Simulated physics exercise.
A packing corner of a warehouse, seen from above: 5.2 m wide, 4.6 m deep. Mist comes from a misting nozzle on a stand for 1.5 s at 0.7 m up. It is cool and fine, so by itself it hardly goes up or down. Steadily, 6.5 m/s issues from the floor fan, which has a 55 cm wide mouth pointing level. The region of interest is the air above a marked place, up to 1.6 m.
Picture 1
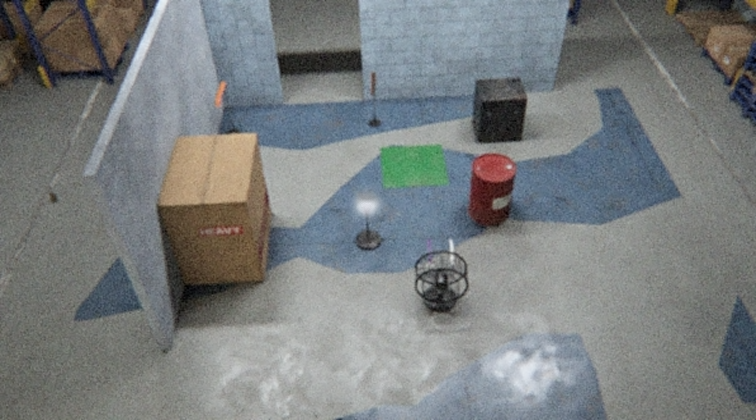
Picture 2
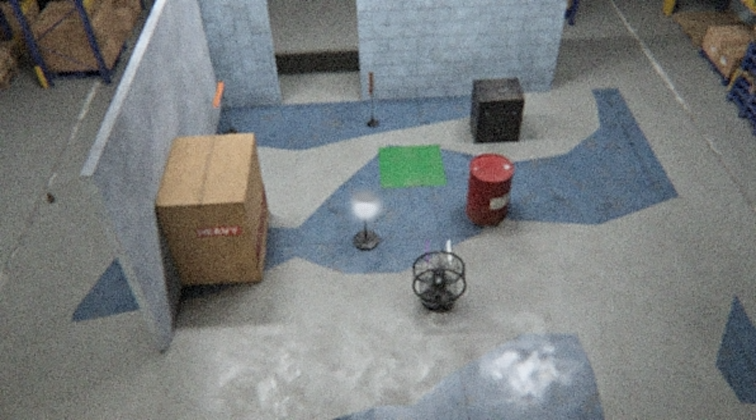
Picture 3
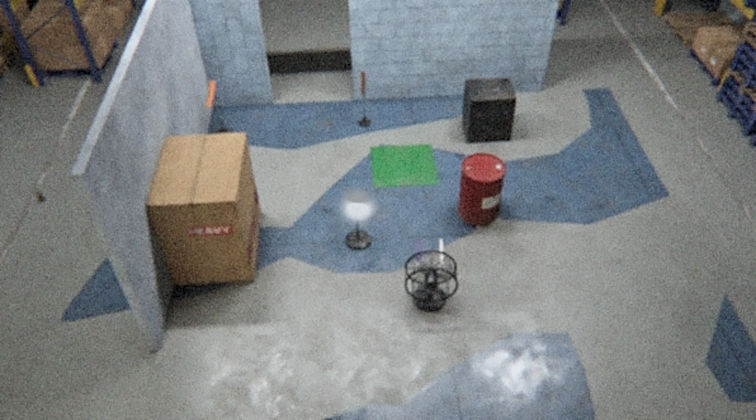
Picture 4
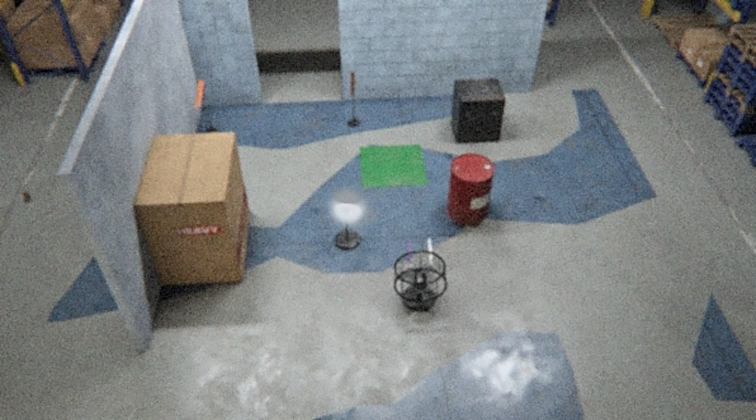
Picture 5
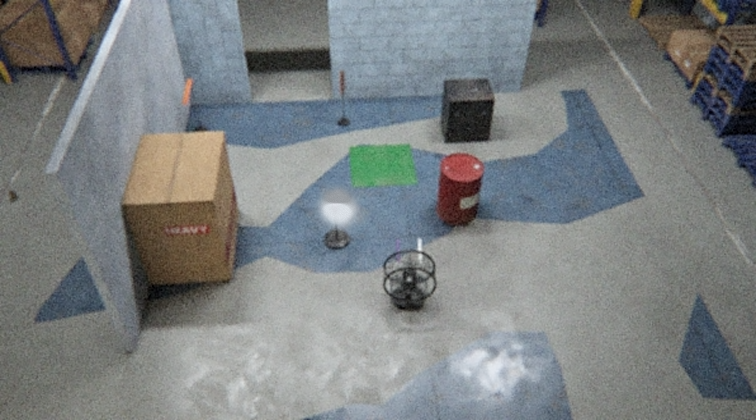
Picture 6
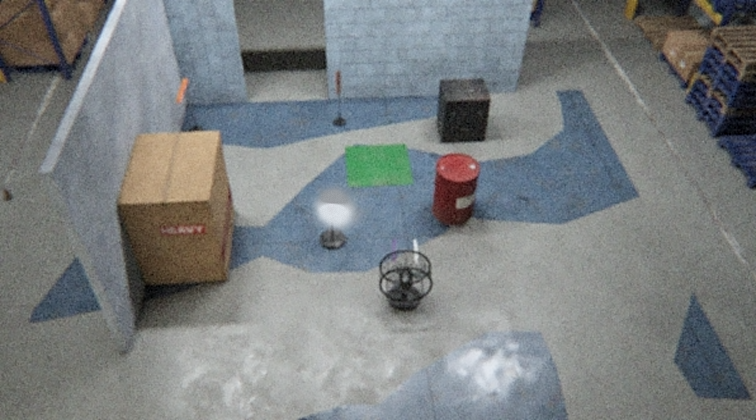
The view slid slowly to the right over a warehouse corner, so the big box, red barrel, floor fan and green mat drifted left together, while a small white puff of mist stayed above its stand.
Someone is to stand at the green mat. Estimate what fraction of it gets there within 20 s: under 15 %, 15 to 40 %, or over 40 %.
Above 40 %.
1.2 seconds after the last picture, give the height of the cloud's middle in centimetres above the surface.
Height of middle: Approx. 40 cm.
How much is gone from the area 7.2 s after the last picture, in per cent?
Estimate: Around 40 %.
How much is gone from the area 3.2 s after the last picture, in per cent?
Around 0 percent.
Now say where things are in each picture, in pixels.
In the first frame, the mist is thickest near (366, 203), the misting nozzle on a stand stands at (367, 211) and the floor fan is at (441, 277).
In the second frame, the mist is thickest near (365, 205) and the green mat is centred on (411, 166).
In the third frame, the mist is thickest near (357, 205), a ribbon ends at (363, 95) and a ribbon ends at (208, 107).
In the fourth frame, the mist is thickest near (347, 206), the top of a packing case is at (480, 89) and the top of a barrel is at (473, 167).
In the fifth frame, the mist is thickest near (338, 206).
In the sixth frame, the mist is thickest near (334, 207), a ribbon ends at (339, 94) and a ribbon ends at (178, 103).
Then, 1.2 s after the last picture we count, 0 % has passed over the green mat, with 100 % still about or yet to come, and the middle of the rest is near (342, 216).
Then, 3.2 s after the last picture we count, 41 % has passed over the green mat, with 100 % still about or yet to come, and the middle of the rest is near (363, 196).
Then, 7.2 s after the last picture we count, 97 % has passed over the green mat, with 62 % still about or yet to come, and the middle of the rest is near (205, 71).
Then, 19.2 s after the last picture we count, 100 % has passed over the green mat, with 14 % still about or yet to come.
